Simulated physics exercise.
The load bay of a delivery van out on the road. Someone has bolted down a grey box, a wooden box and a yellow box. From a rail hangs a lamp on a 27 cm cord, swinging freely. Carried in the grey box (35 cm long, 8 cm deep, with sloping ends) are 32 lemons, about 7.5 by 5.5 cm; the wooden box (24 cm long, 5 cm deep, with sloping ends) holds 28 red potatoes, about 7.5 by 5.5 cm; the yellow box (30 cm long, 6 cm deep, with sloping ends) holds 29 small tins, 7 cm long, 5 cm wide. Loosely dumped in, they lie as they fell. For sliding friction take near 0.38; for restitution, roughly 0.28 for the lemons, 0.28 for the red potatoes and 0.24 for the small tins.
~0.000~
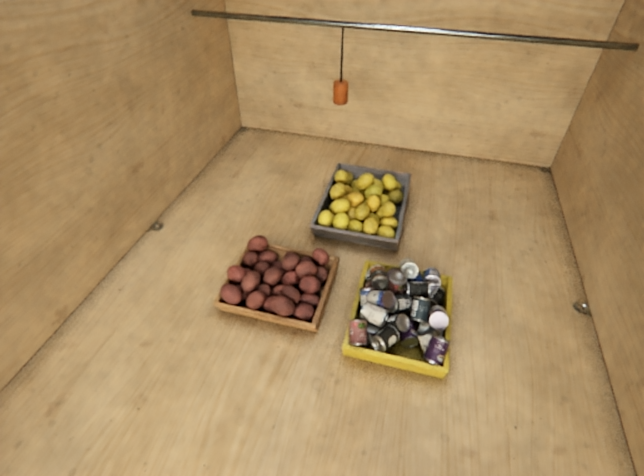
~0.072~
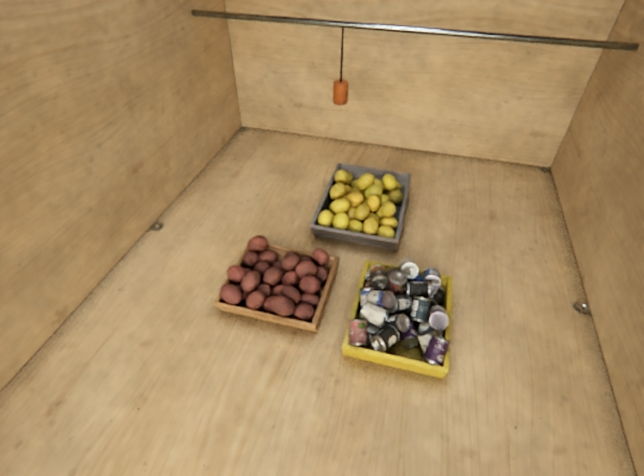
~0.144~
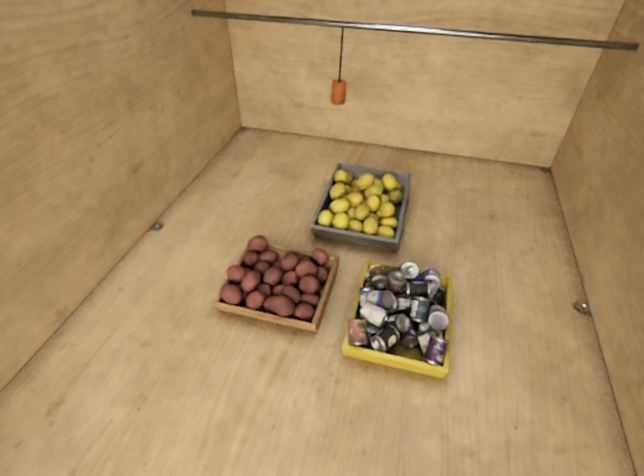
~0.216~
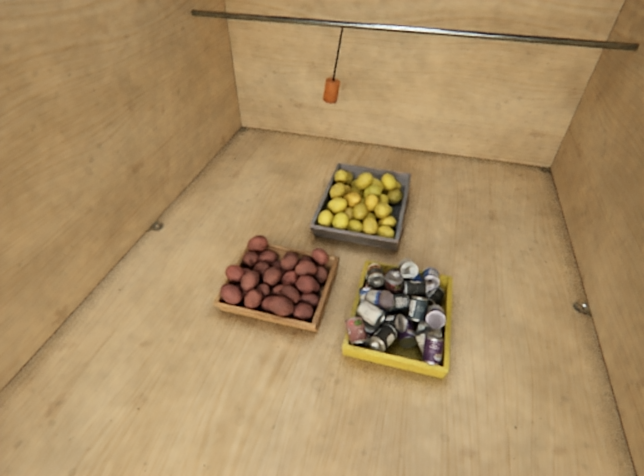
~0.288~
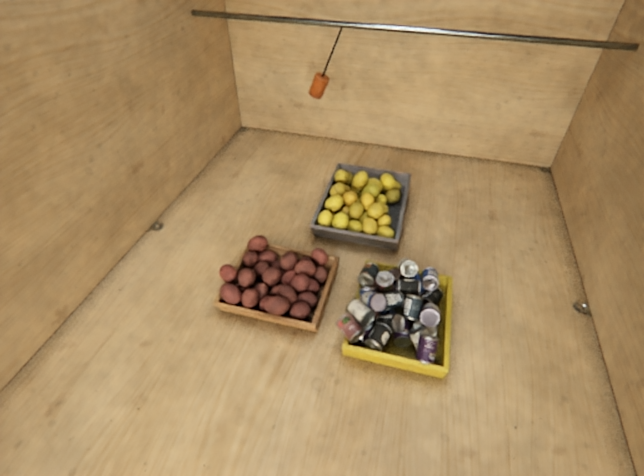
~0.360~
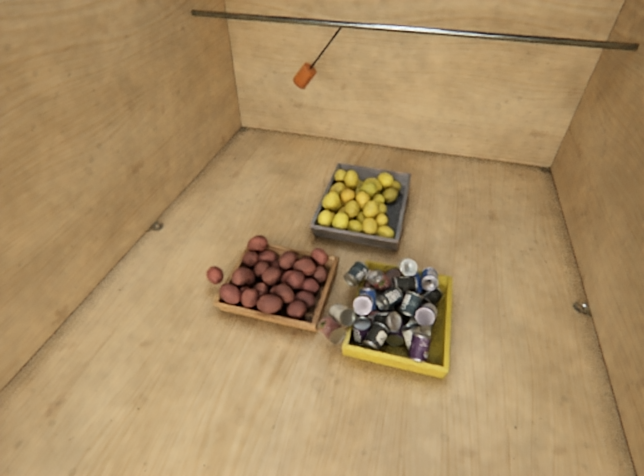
The hanging lamp swings left, then tins and potatoes shift left over their boxes' rims.
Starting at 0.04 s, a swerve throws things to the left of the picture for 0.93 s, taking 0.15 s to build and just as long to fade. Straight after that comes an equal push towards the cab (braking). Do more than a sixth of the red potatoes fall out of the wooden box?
It ends up holding below five sixths of its load.
After 0.70 s, the grey box is down by 2 of 32, the wooden box is down by 3 of 28 and the yellow box is down by 6 of 29.
After 1.13 s, the grey box is down by 3 of 32, the wooden box is down by 3 of 28 and the yellow box is down by 6 of 29.
After 1.73 s, the grey box is down by 5 of 32, the wooden box is down by 6 of 28 and the yellow box is down by 6 of 29.
When it is over (at 2.50 s), the grey box is down by 5 of 32, the wooden box is down by 7 of 28 and the yellow box is down by 6 of 29. Asked share, 7 of 28, 25 per cent.
